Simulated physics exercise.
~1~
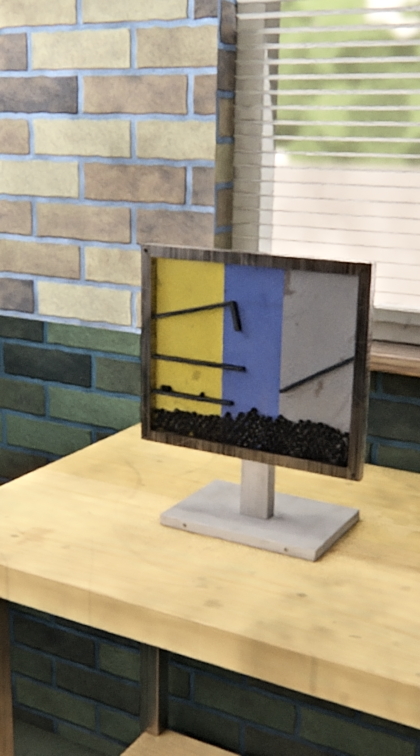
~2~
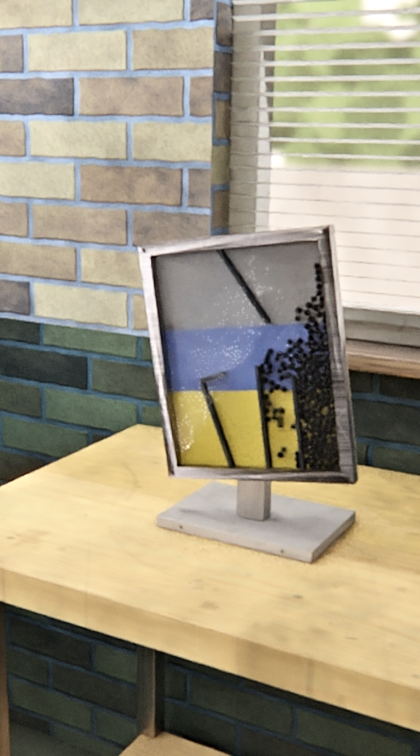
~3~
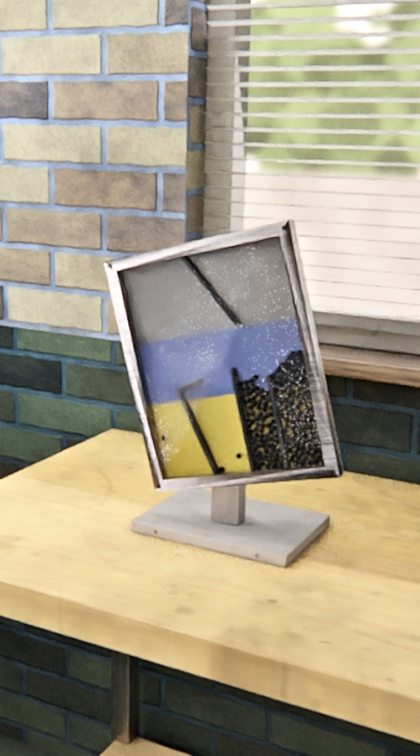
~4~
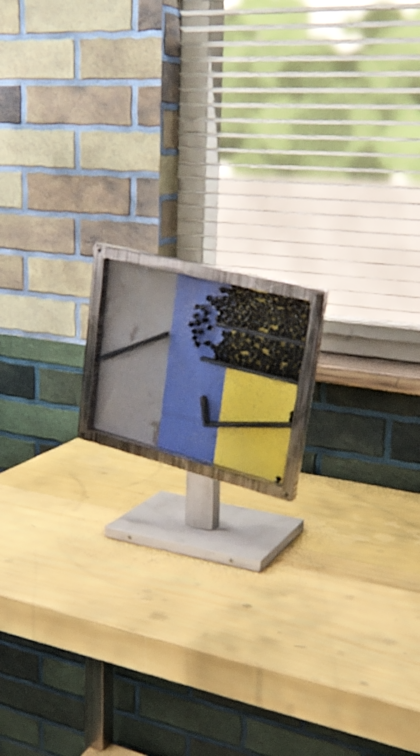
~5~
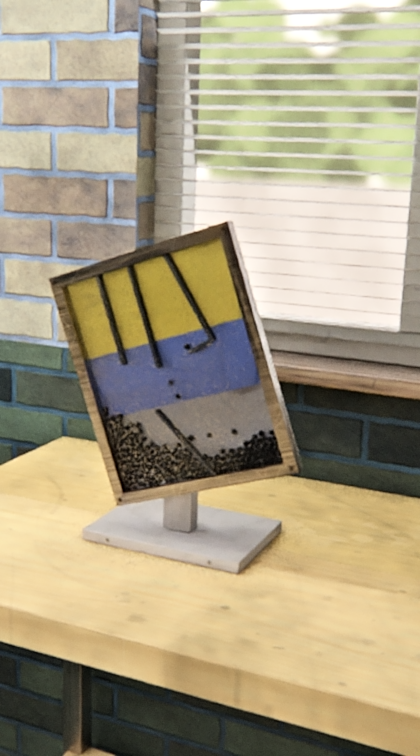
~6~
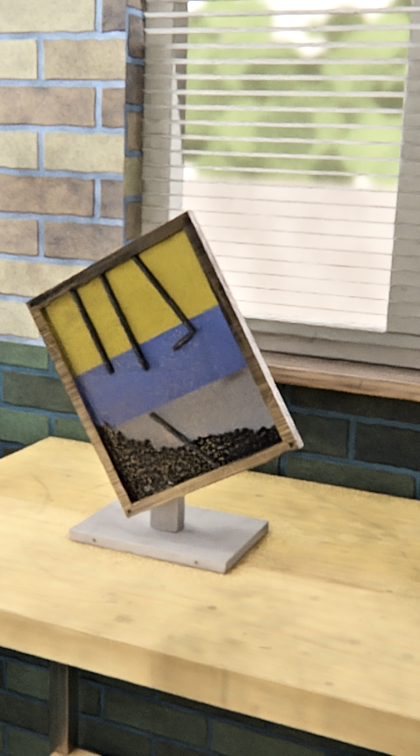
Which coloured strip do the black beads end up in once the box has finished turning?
Nearly all of the beads end up heaped in the grey strip at the bottom, leaving the blue and yellow strips with few or none.
